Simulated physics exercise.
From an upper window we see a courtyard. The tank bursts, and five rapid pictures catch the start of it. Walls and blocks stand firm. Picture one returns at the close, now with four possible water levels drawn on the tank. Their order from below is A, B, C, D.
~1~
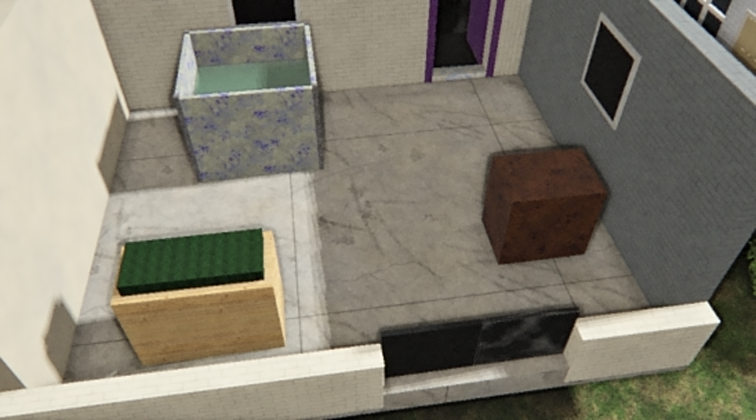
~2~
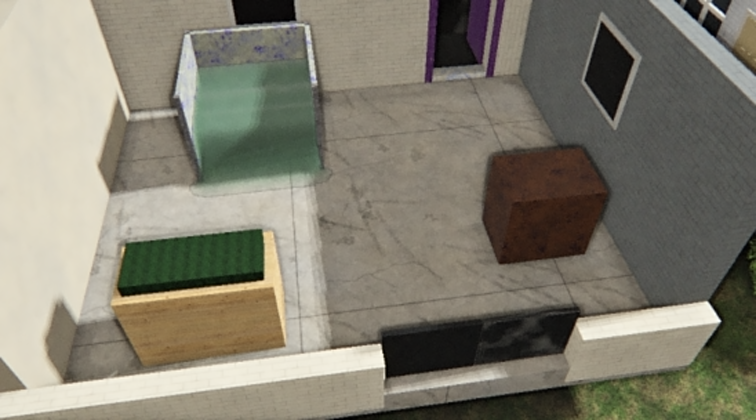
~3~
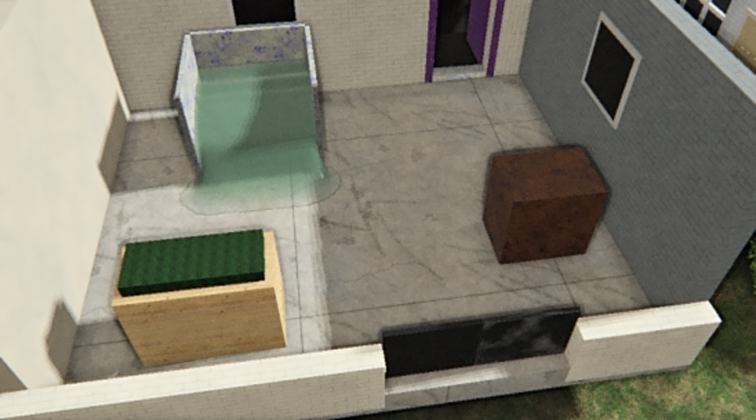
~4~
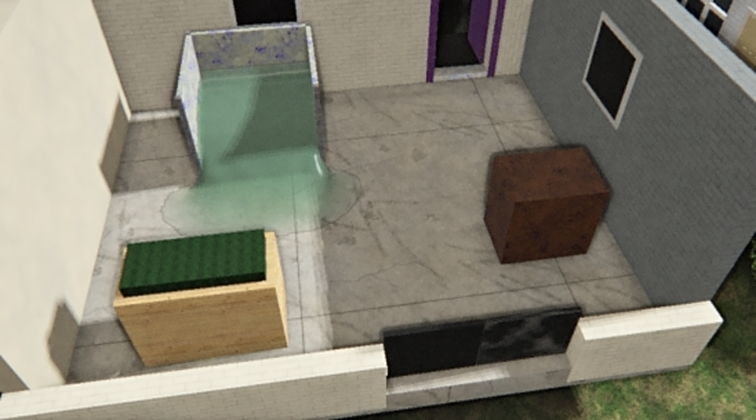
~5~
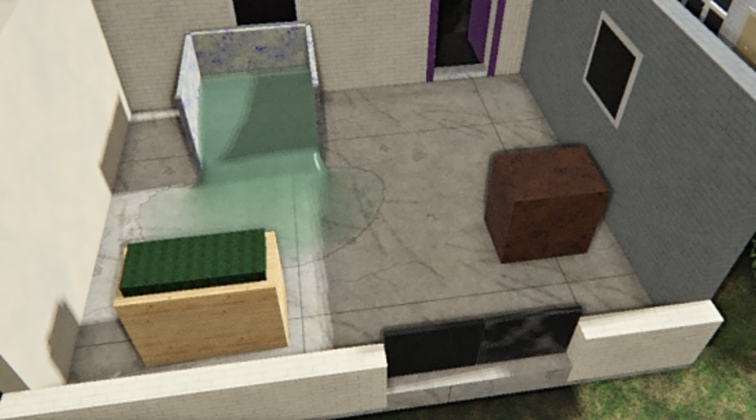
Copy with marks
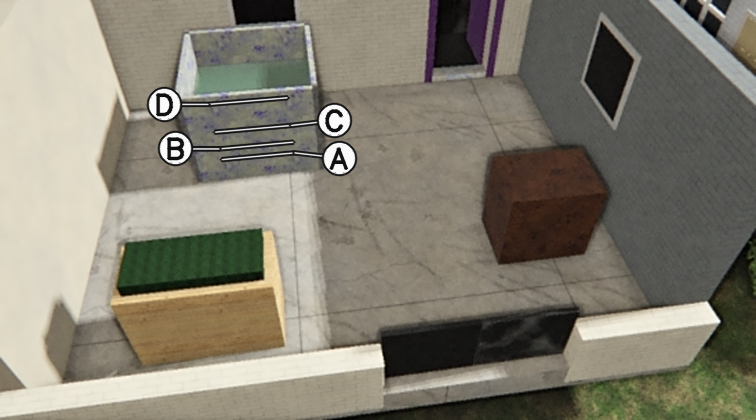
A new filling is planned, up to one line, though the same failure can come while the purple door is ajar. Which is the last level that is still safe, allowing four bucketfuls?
Choose C.
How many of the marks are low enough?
Three.
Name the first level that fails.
Here it is level D.
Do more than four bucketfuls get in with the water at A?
No.
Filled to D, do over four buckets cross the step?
Yes, it does.
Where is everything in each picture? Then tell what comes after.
Water in the tank at rest, its middle at (253, 90); foot of the purple doorway at (459, 79); shut gate at (479, 328), in the first frame.
Front seen at (194, 185), 2 % of the ground wet, in the second frame.
Front seen at (333, 176), 4 % of the ground wet, in the third frame.
Front seen at (331, 214), 9 % of the ground wet, in the fourth frame.
Front seen at (334, 242), 15 % of the ground wet, in the fifth frame.
On the marked copy, A at (258, 156); B at (256, 145); C at (253, 128); D at (248, 101); from the bottom up A, B, C, D.
If A is chosen, nothing gets over.
If B is chosen, nothing gets over.
If C is chosen, a bucket or two gets in.
If D is chosen, about 14 bucketfuls get in.
